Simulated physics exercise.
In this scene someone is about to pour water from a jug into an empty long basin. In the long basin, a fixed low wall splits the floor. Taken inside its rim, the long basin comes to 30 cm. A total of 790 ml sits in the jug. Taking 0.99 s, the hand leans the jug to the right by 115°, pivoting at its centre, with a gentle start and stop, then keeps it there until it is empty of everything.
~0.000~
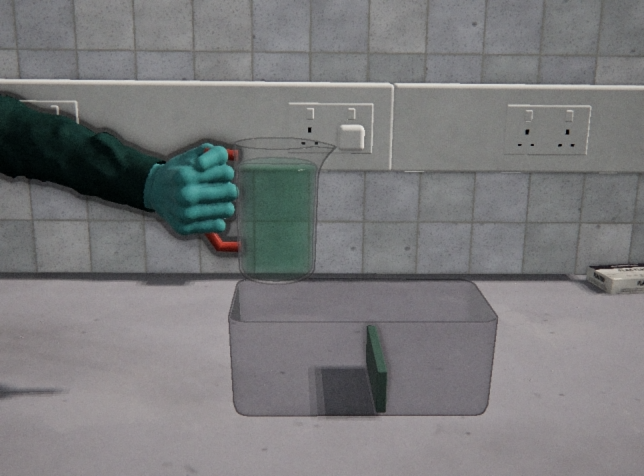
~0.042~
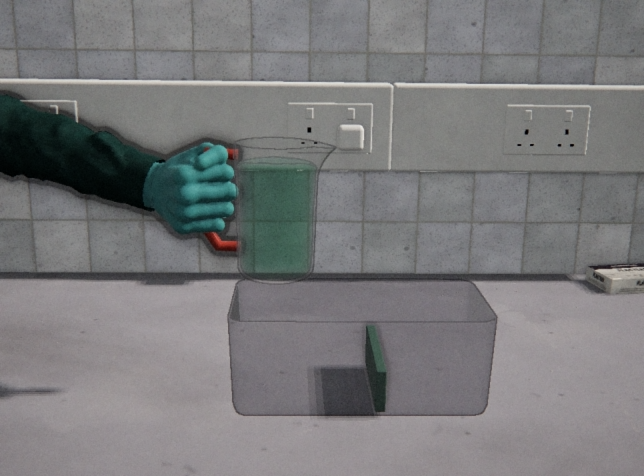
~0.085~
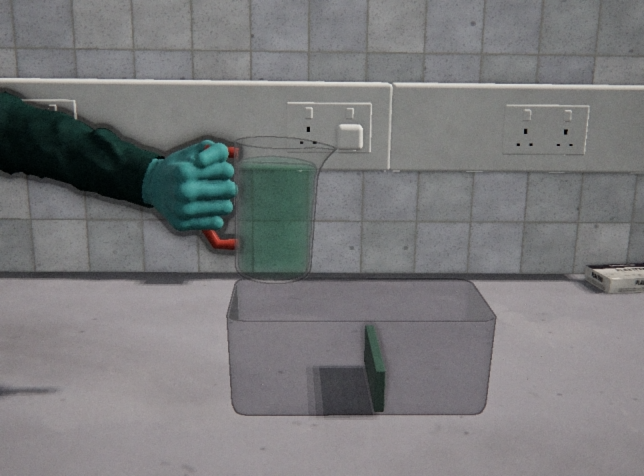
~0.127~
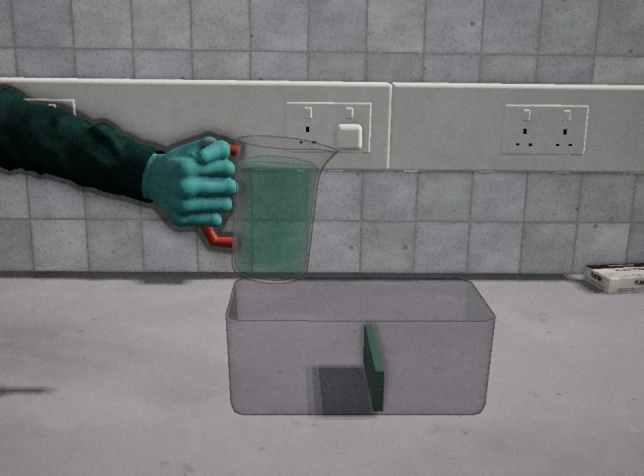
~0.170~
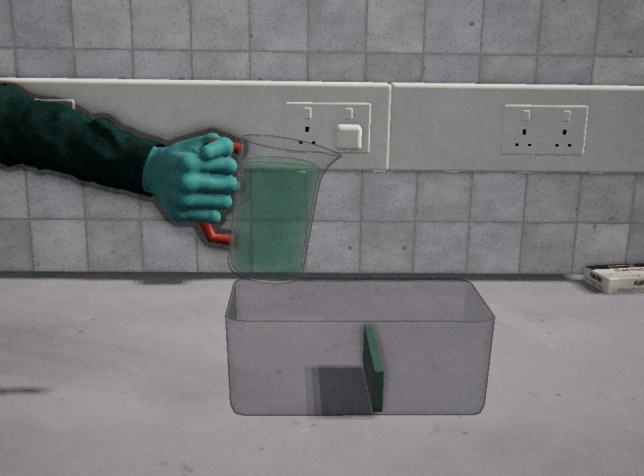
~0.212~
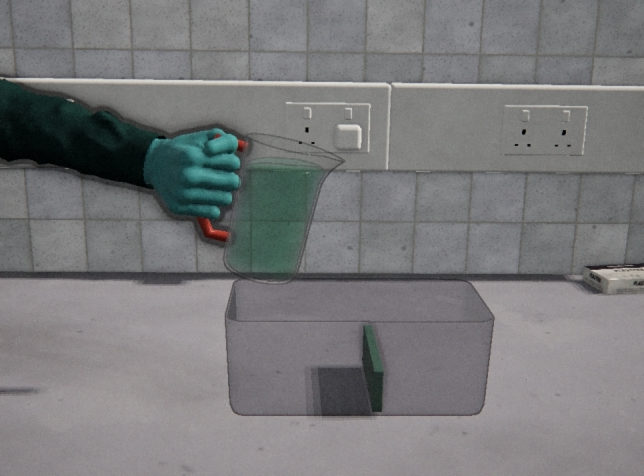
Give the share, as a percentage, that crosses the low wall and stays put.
Around 64 %.
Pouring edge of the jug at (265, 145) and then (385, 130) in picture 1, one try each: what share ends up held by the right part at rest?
5 then 75 %.
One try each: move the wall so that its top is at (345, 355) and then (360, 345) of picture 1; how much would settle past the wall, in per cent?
95 per cent first, 90 per cent second.
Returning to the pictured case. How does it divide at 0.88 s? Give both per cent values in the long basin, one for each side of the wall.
12 per cent left and 46 right, roughly.
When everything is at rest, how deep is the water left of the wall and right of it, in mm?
Once settled, the left stands around 12 mm and the right around 30 mm.
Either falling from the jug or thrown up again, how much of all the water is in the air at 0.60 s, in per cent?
Share: Roughly 12 per cent.
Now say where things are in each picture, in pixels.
In the first frame, it leans 0°; its right rim is at (336, 146); the water meets the walls at (238, 163) and (319, 164); the long basin's rim runs from (234, 300) to (485, 301); the wall's top is at (376, 348).
In the second frame, it leans 1°; its right rim is at (336, 146); the water meets the walls at (238, 162) and (319, 164).
In the third frame, it leans 2°; its right rim is at (337, 147); the water meets the walls at (238, 161) and (318, 165).
In the fourth frame, it leans 5°; its right rim is at (339, 150); the water meets the walls at (239, 160) and (319, 165).
In the fifth frame, it leans 8°; its right rim is at (342, 154); the water meets the walls at (242, 162) and (323, 166).
In the sixth frame, it leans 13°; its right rim is at (346, 160); the water meets the walls at (244, 164) and (327, 167).
By 0.60 s the tilt is 75° and 83 per cent is still to pour, 0 is left of the wall and 4 right of it.
By 0.88 s the tilt is 111° and 30 per cent is still to pour, 12 is left of the wall and 46 right of it.
By 1.17 s the tilt is 115° and 1 per cent is still to pour, 33 is left of the wall and 64 right of it.
By 1.49 s the tilt is 115° and 0 per cent is still to pour, 35 is left of the wall and 64 right of it.
At rest 35 per cent lies left of the wall, 64 right of it and 1 outside.
